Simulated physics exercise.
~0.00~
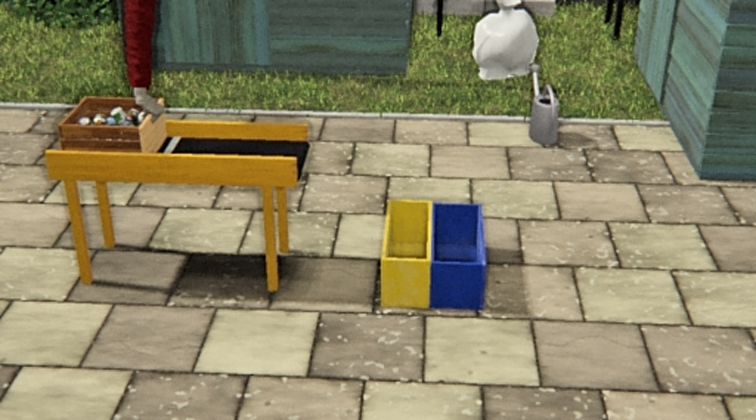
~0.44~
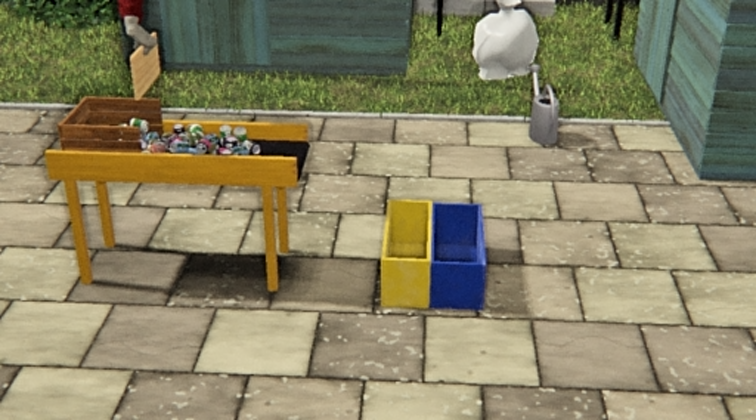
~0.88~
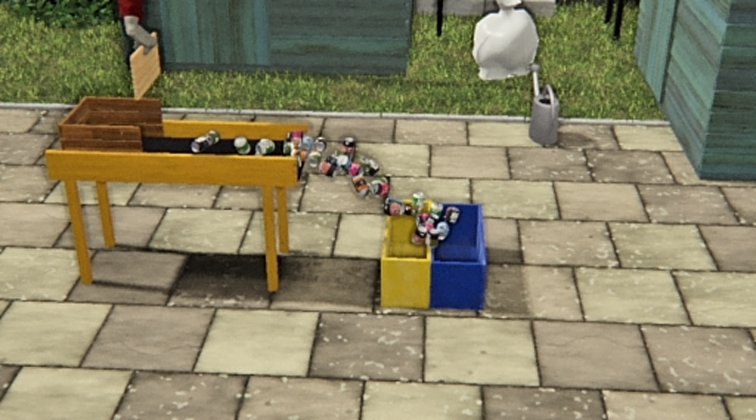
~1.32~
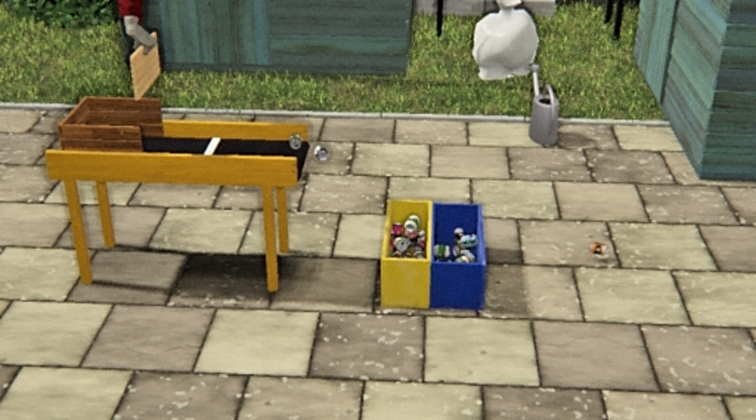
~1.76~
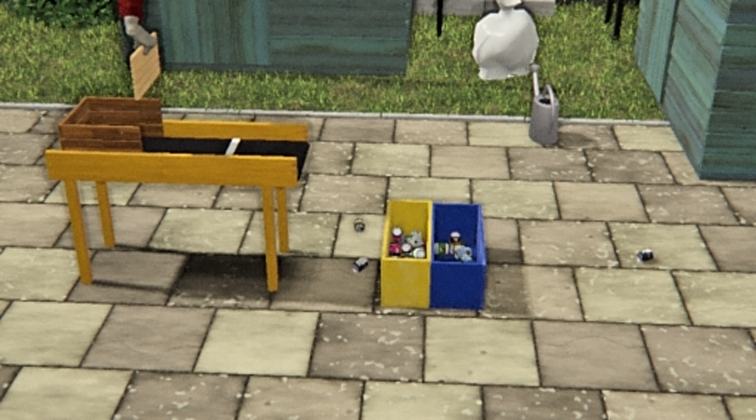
A red-sleeved arm reaches in at the upper left of a paved yard, seen from above, over a wooden pen of small cans on a yellow-framed table with a black belt. A yellow box and a blue tub stand side by side to the right, with grass and teal sheds behind. The hand lifts the wooden gate, and the cans ride rightward along the belt. They pour off its end in an arc towards the containers. Most settle in the yellow box, fewer in the blue tub, while two lie short on the paving and one lies beyond.
